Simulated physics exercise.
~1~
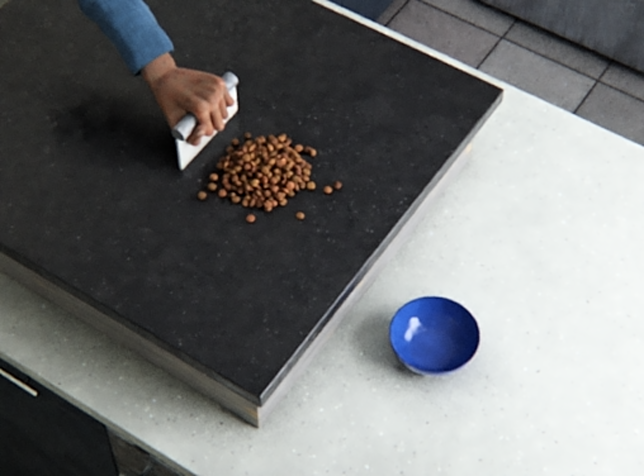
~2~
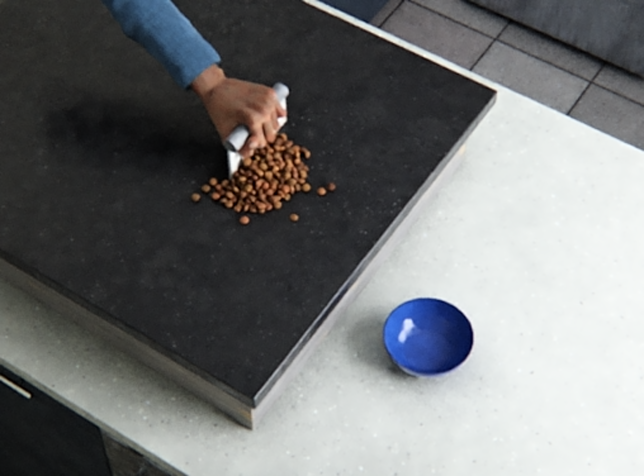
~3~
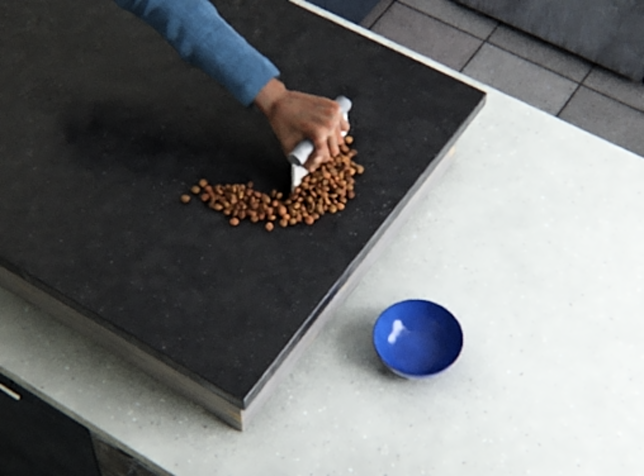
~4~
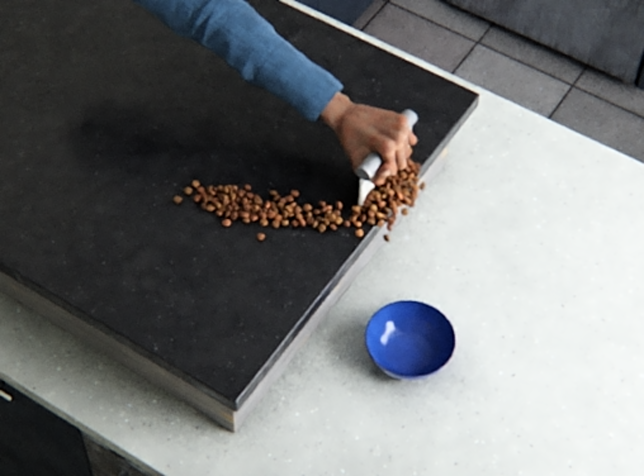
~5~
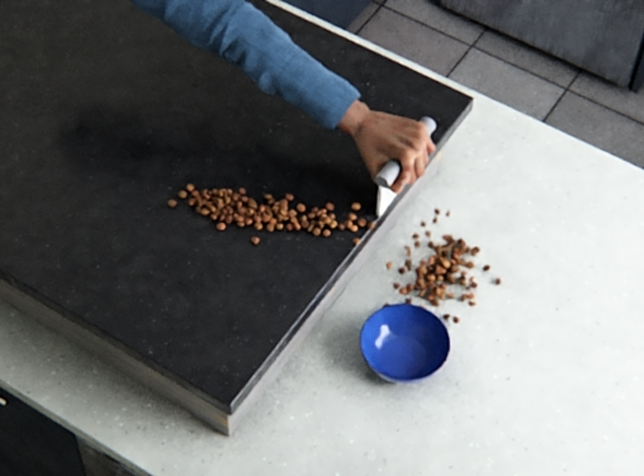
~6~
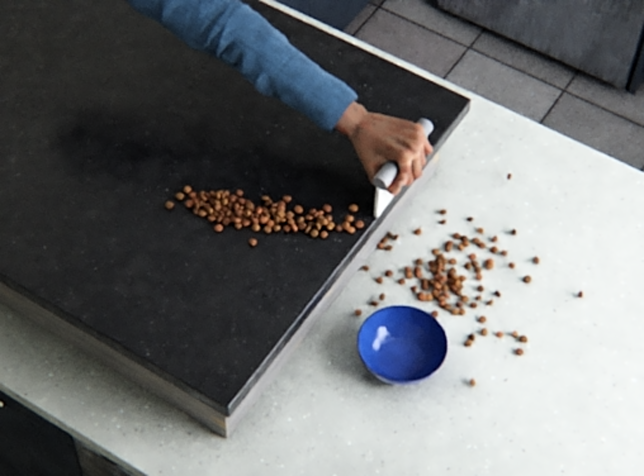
A pale speckled counter, seen from above at an angle, holds a raised black slab, with grey floor tiles beyond. A heap of brown kibble lies on the slab, and a blue bowl sits on the counter to its lower right. A hand in a blue sleeve pushes a scraper rightward into the heap, smearing it into a long trail as the view shifts slightly. At the slab's edge, the leading pieces spill over, and the scraper stops. They land beside the bowl and scatter across the counter, leaving the bowl empty and about half the kibble still on the slab.
